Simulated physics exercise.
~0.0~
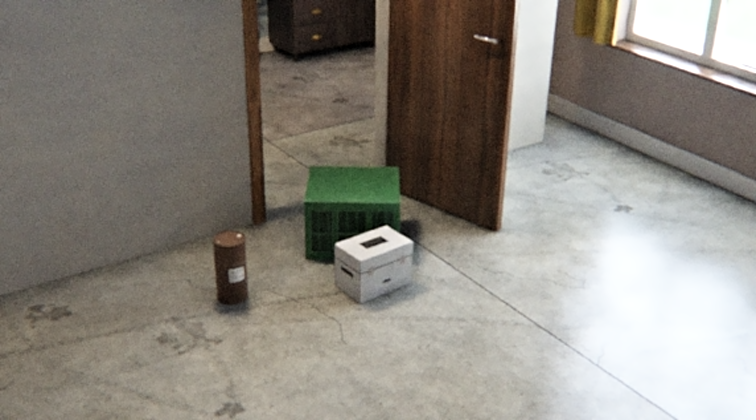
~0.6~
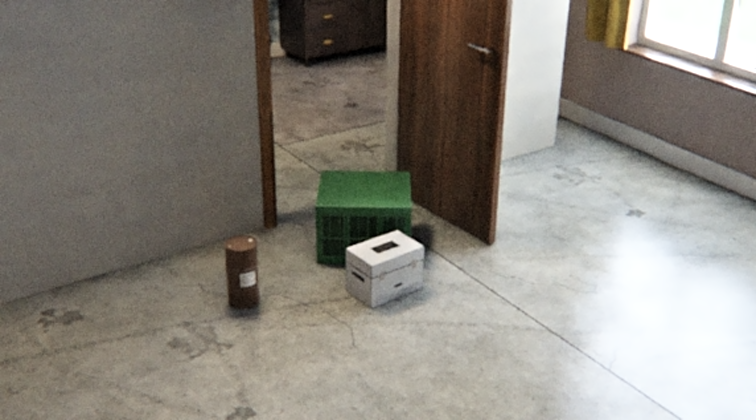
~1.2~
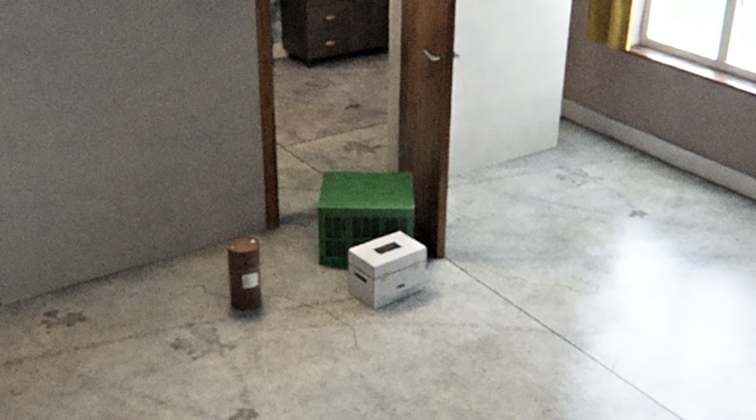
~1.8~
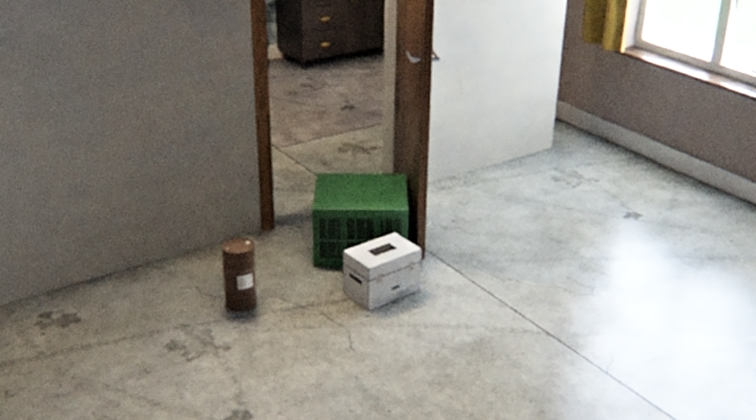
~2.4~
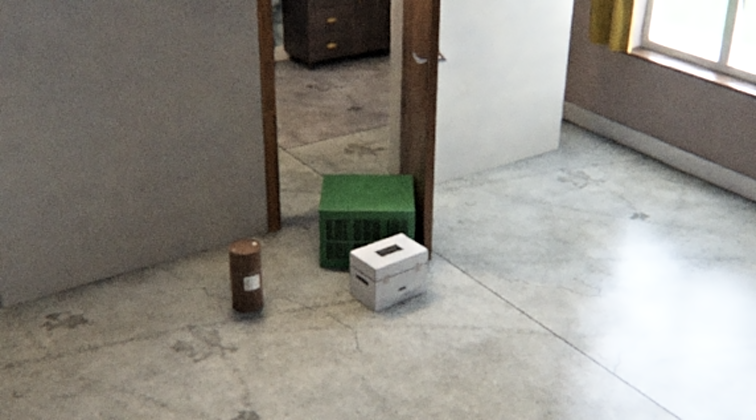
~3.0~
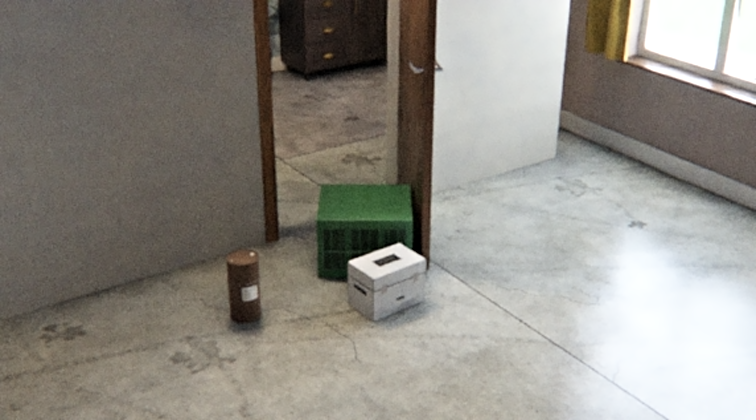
A brown door swings partway toward its frame and stops, still open, beside a green crate.
